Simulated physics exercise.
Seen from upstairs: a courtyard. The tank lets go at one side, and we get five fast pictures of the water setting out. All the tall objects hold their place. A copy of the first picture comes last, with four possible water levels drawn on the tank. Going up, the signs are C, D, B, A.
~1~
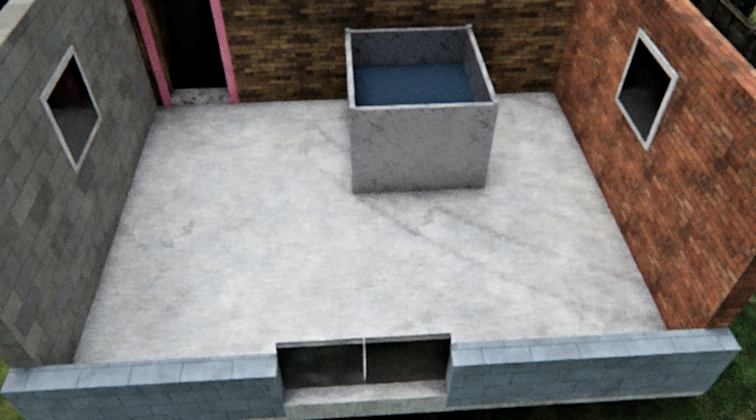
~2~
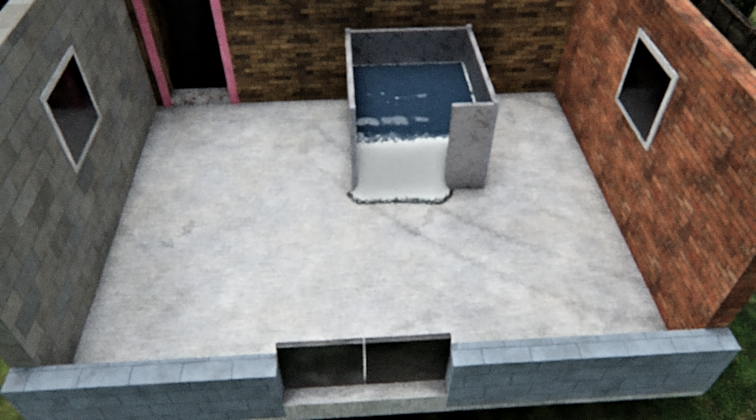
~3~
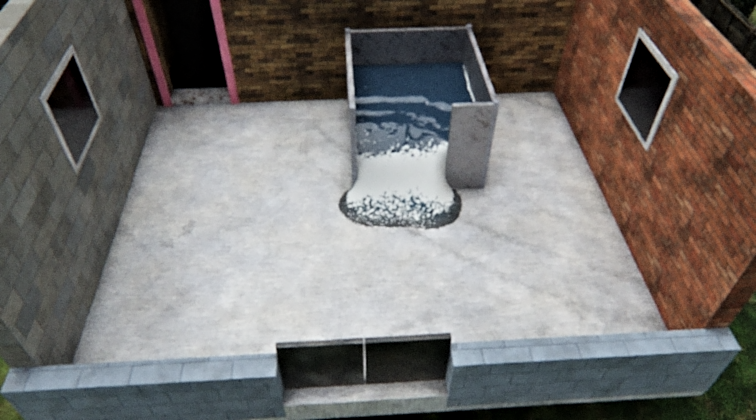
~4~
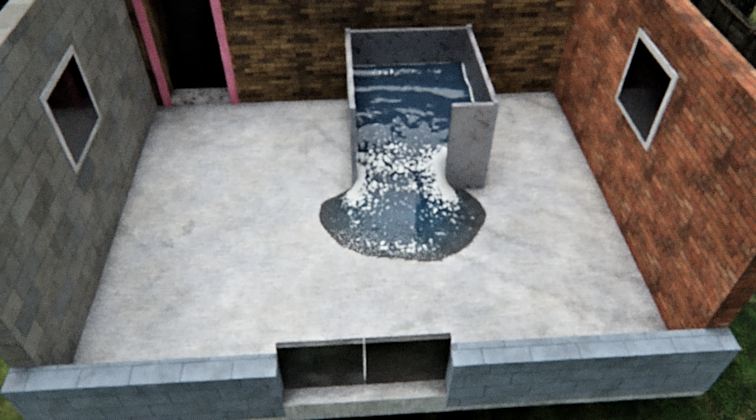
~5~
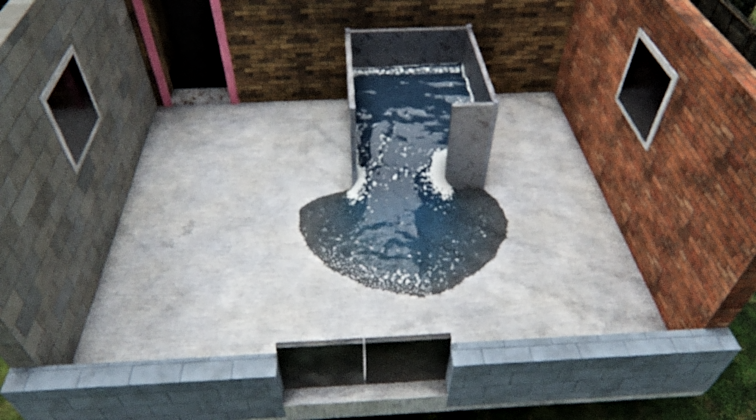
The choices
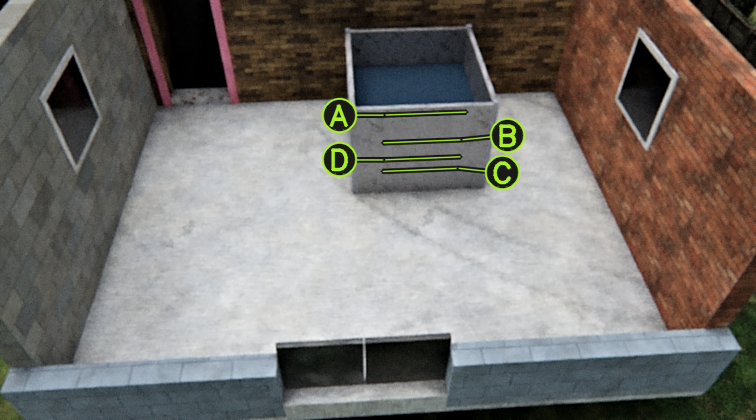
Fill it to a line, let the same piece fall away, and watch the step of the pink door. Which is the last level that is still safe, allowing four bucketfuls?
B will do.
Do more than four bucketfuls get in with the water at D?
No, that is safe.
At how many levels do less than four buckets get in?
Three of them.
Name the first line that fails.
That is line A.
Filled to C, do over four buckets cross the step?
No, that is safe.
On the marked copy, A at (425, 113); B at (423, 141); C at (420, 169); D at (421, 158); from the bottom up C, D, B, A.
Choosing A, about 13 bucketfuls get in.
Choosing B, a bucket or two gets in.
Choosing C, nothing gets over.
Choosing D, nothing gets over.
